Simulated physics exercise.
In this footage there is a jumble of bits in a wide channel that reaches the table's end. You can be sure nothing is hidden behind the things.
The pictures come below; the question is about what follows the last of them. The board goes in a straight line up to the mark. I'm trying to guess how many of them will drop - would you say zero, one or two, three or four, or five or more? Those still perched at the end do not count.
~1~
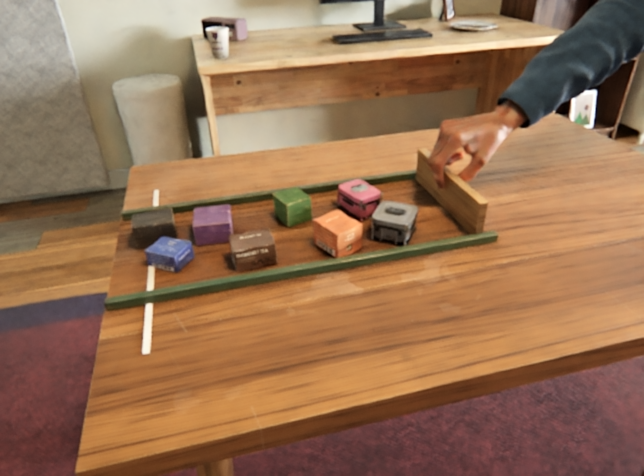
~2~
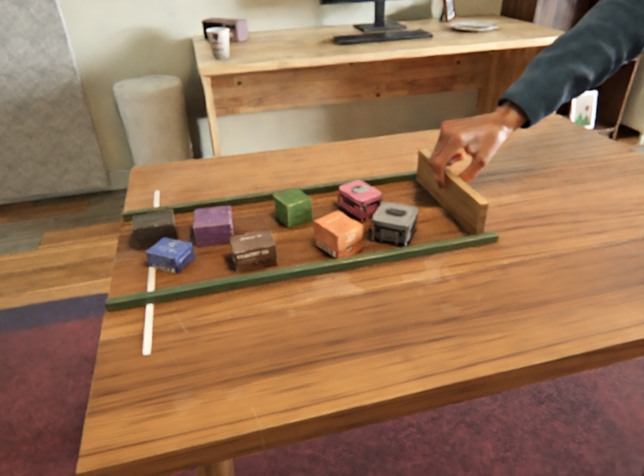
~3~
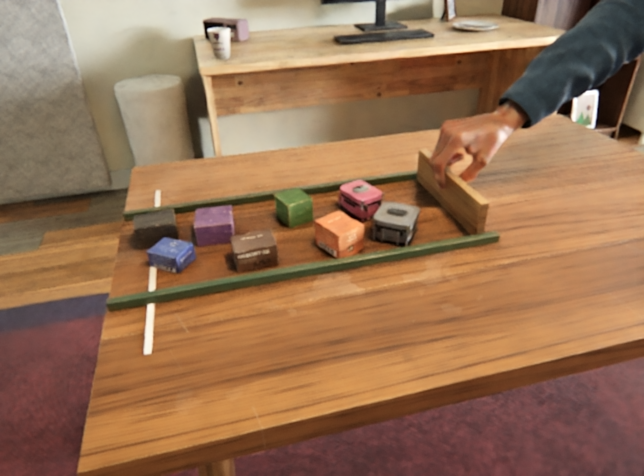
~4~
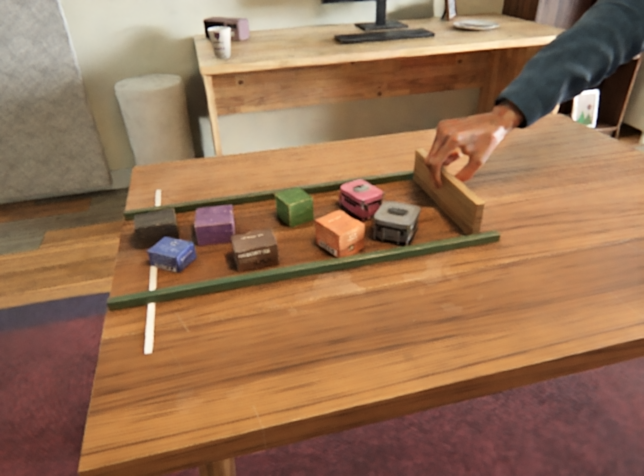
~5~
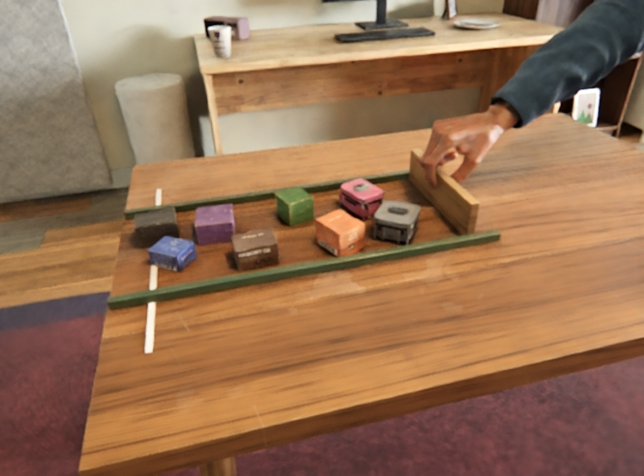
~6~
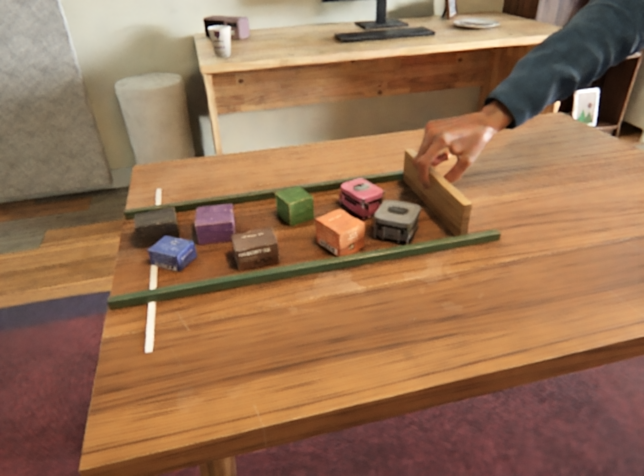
I'd say five or more.
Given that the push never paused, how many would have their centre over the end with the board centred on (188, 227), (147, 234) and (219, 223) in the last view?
4, 6, 2.
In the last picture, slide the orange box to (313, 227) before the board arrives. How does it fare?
Here the orange box winds up off.
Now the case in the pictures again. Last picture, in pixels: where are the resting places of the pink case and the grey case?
Roughly (138, 231), and the other roughly (128, 274).
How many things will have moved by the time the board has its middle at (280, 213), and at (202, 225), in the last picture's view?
The counts are 7 and 8.
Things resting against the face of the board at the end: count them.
The figure is 2.
Soon after, none off yet; black block at rest near (158, 227); blue box at rest near (173, 253); purple block at rest near (216, 224).
After that, none off yet; black block at rest near (158, 227); blue box displaced a little near (155, 253); purple block displaced a little near (202, 226).
And then, two off so far; black block on its way down near (104, 335); blue box on its way down near (111, 382); purple block displaced well along near (125, 238).
In the end, the number that fall off is five or more; gone, orange box, green block, brown box, purple block, blue box and black block.
